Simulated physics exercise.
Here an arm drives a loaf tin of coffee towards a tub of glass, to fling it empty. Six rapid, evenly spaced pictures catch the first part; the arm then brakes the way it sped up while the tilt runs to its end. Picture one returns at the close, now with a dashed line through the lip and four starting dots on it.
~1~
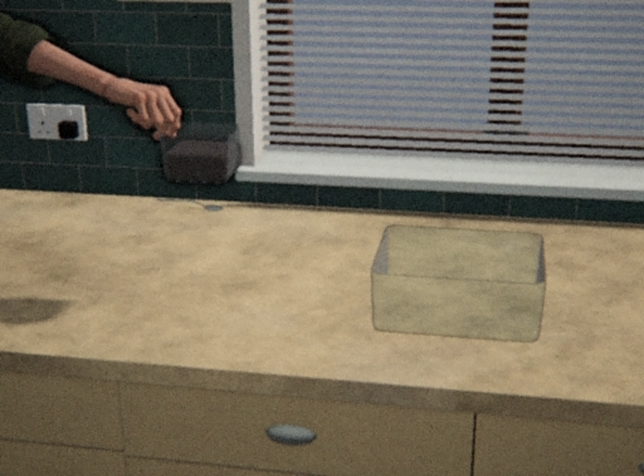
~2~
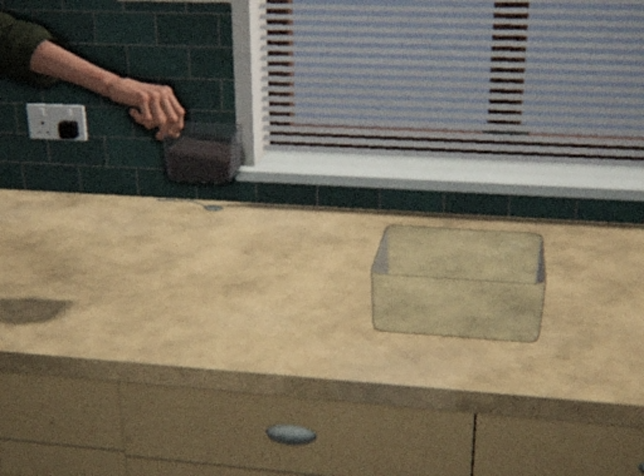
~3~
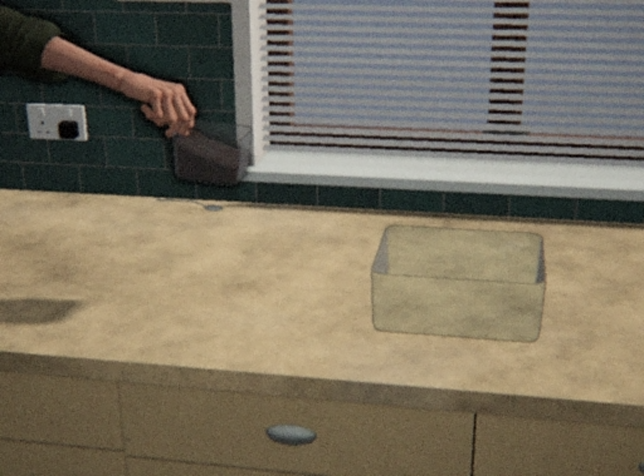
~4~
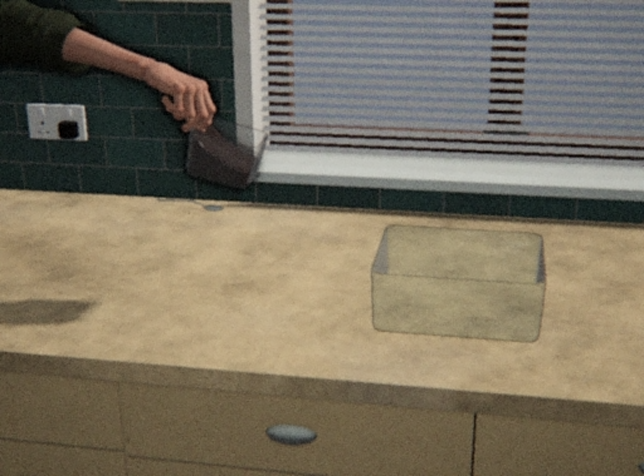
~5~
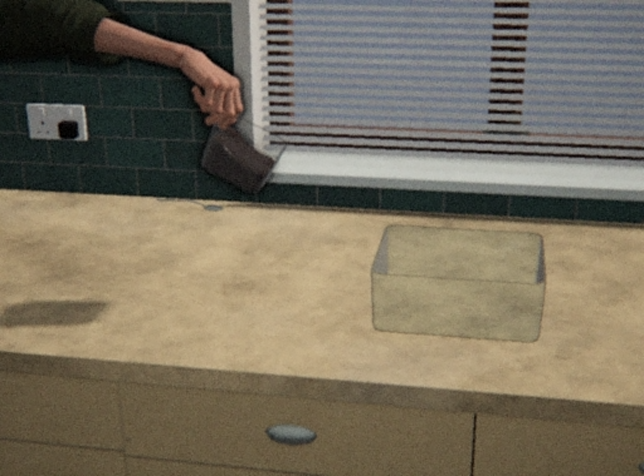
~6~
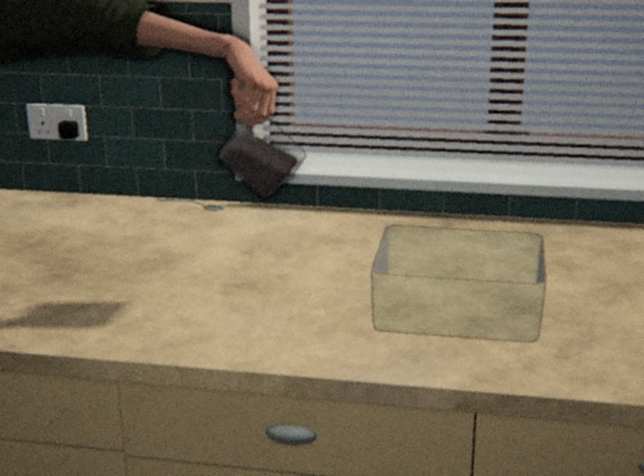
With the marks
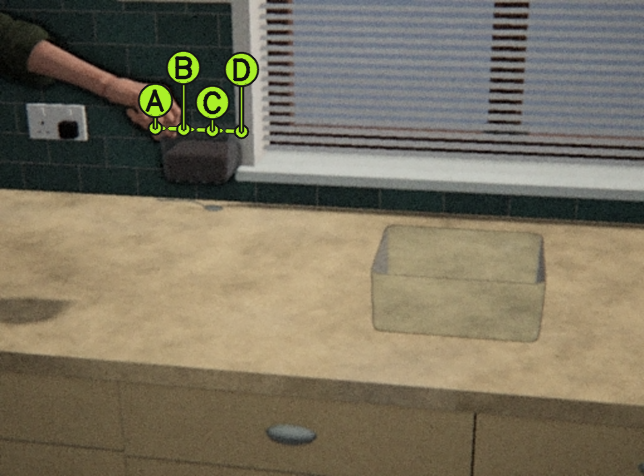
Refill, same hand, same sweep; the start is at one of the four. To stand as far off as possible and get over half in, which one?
Place C.
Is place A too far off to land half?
Yes.
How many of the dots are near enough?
Two of them.
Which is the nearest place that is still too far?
Place B.
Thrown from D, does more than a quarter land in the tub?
Yes, clearly.
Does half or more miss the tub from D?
No.
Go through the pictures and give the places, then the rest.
Upright, lip at (232, 131); tub from (372, 328) to (539, 341); nothing has left yet, in the first frame.
Upright, lip at (235, 131); nothing has left yet, in the second frame.
Tipped about 4°, lip at (245, 134); nothing has left yet, in the third frame.
Tipped about 13°, lip at (262, 140); nothing has left yet, in the fourth frame.
Tipped about 26°, lip at (282, 149); nothing has left yet, in the fifth frame.
Tipped about 42°, lip at (302, 161); nothing has left yet, in the sixth frame.
On the marked copy, A at (155, 128); B at (183, 129); C at (212, 130); D at (241, 131).
For place A, about 0 % lands in the tub, 98 % falls short.
For place B, about 17 % lands in the tub, 79 % falls short and 4 % goes beside or beyond.
For place C, about 69 % lands in the tub, 20 % falls short and 11 % goes beside or beyond.
For place D, about 83 % lands in the tub, 3 % falls short and 14 % goes beside or beyond.
